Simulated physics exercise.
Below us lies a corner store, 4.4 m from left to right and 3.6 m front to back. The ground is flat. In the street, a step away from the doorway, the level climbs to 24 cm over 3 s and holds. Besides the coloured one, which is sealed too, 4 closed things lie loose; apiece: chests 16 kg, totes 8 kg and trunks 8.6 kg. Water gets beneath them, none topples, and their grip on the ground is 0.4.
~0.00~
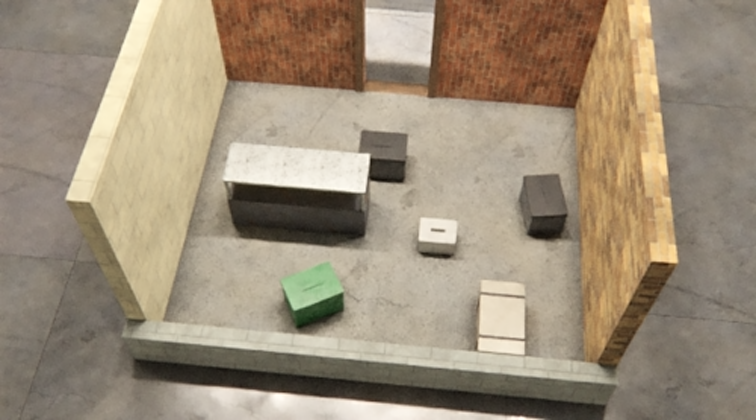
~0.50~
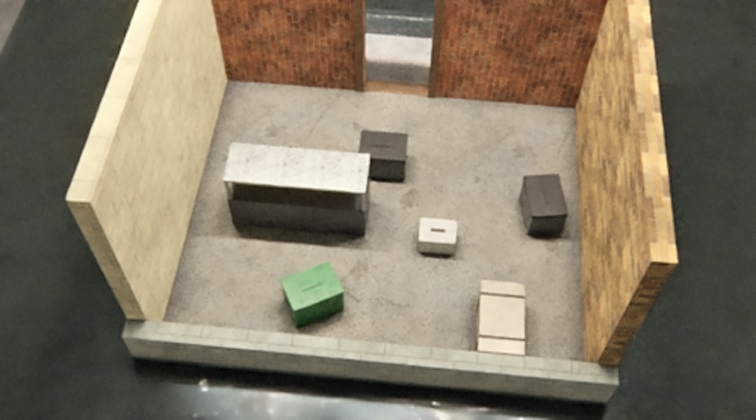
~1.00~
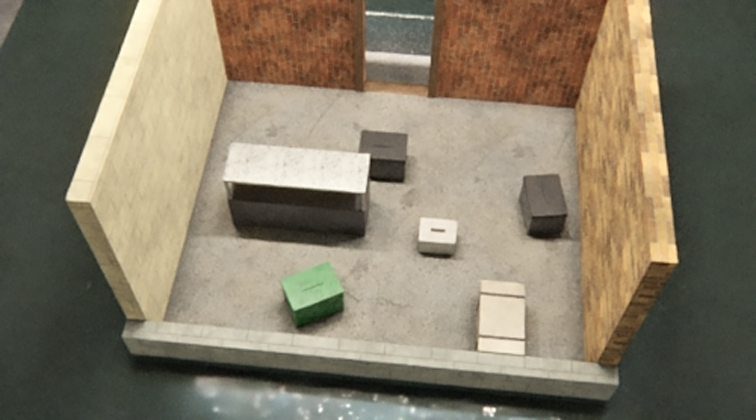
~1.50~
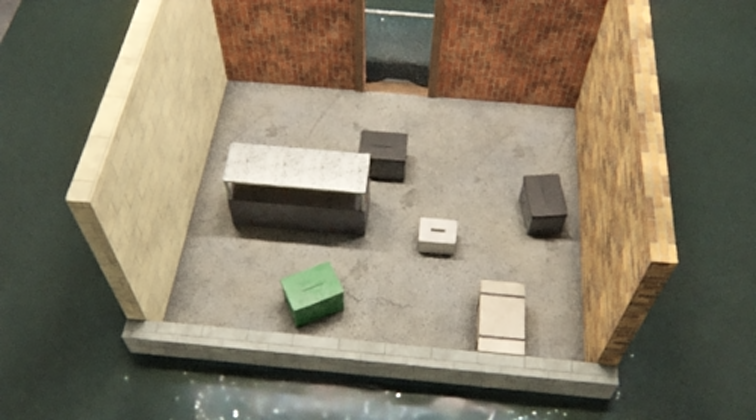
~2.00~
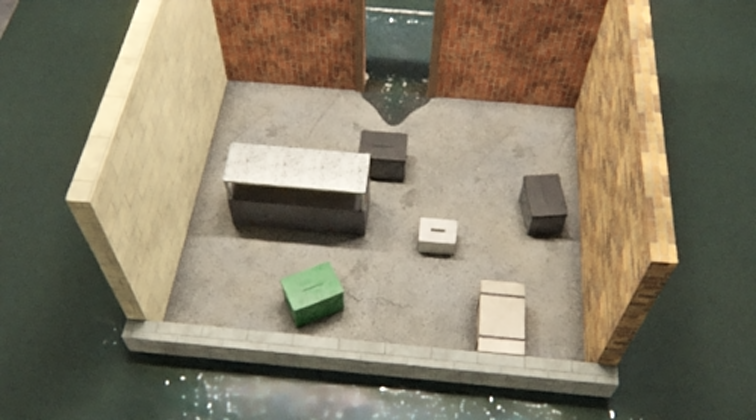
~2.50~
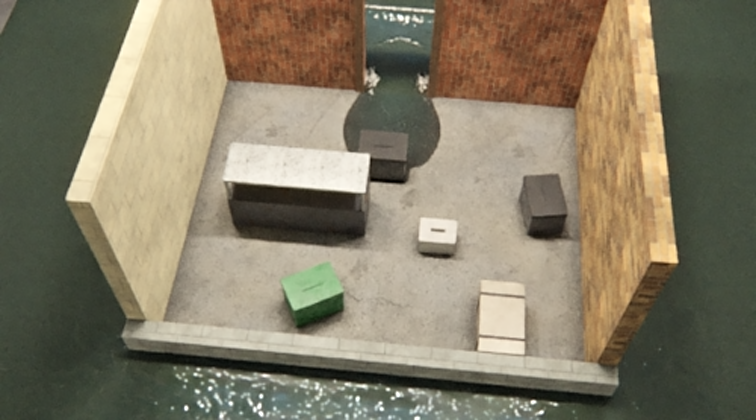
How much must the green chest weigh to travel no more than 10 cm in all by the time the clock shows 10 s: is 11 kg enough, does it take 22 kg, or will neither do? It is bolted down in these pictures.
Verdict: Only the larger load is enough.
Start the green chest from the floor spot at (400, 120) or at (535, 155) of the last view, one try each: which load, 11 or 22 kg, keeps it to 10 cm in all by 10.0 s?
In that order: Neither is enough; only the larger holds.
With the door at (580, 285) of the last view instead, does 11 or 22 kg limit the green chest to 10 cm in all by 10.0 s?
In that case neither load is enough.
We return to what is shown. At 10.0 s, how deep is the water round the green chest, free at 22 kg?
Roughly 7 cm.
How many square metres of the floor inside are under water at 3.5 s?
About 4.5 m2.
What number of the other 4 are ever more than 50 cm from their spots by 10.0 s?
That makes 2.
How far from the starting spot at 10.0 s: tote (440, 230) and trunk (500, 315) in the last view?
In turn: 100 cm, 30 cm.
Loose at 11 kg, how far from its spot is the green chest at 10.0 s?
Roughly 100 cm.
After 3.5 s the green chest would be 0 cm from its start with 11 kg and 0 cm from its start with 22 kg; 0 cm of water round it then.
After 4.5 s the green chest would be 0 cm from its start with 11 kg and 0 cm from its start with 22 kg; 0 cm of water round it then.
After 7.0 s the green chest would be 0 cm from its start with 11 kg and 0 cm from its start with 22 kg; 3 cm of water round it then.
After 10.0 s the green chest would be 109 cm from its start with 11 kg and 0 cm from its start with 22 kg; 7 cm of water round it then.
